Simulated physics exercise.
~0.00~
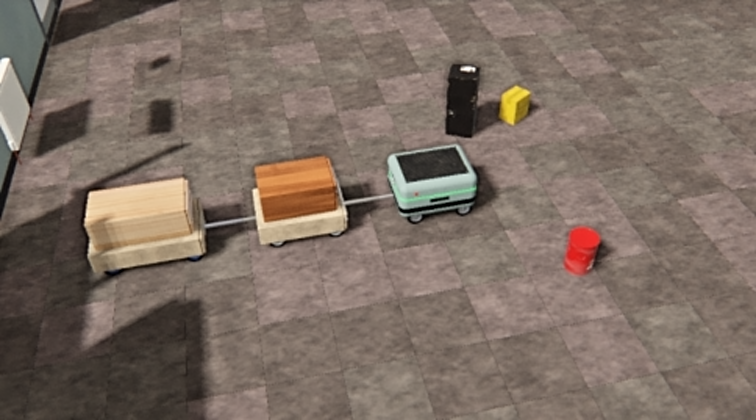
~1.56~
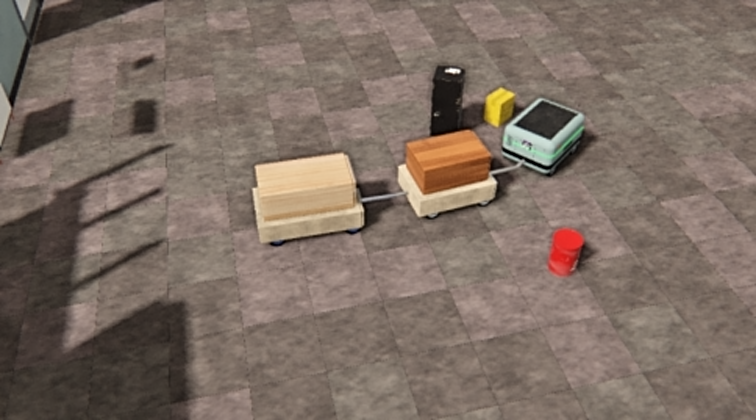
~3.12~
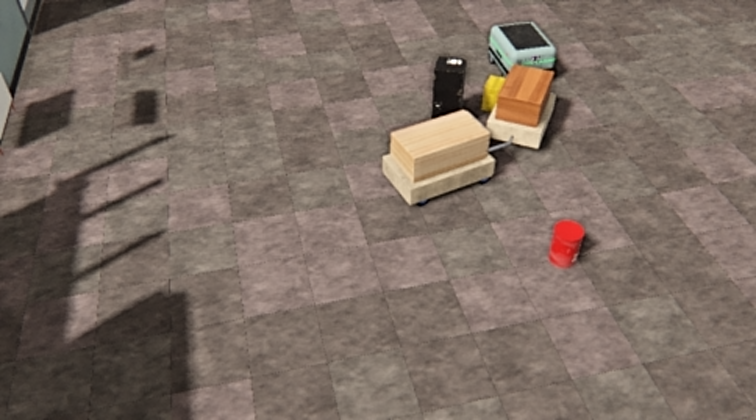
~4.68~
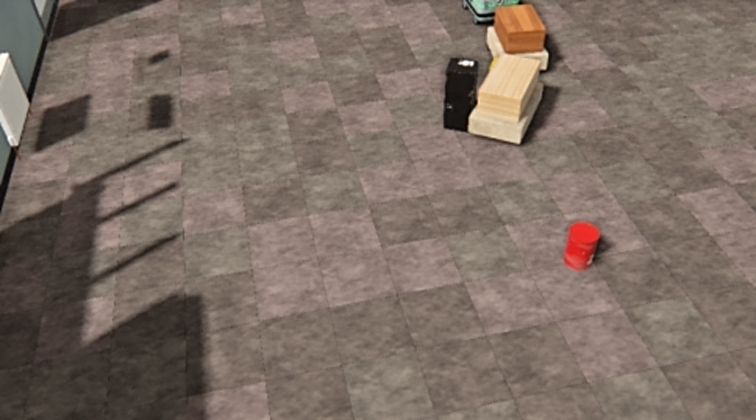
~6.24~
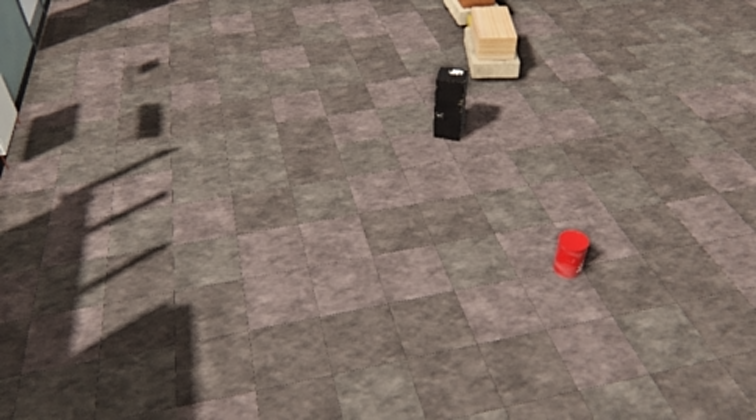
On a grey tiled floor, a small green tug pulls two carts loaded with wooden blocks to the right, then curves away past a black box, and the yellow box is lost from view behind them as they leave at the top, while the black box and red pail stay standing.
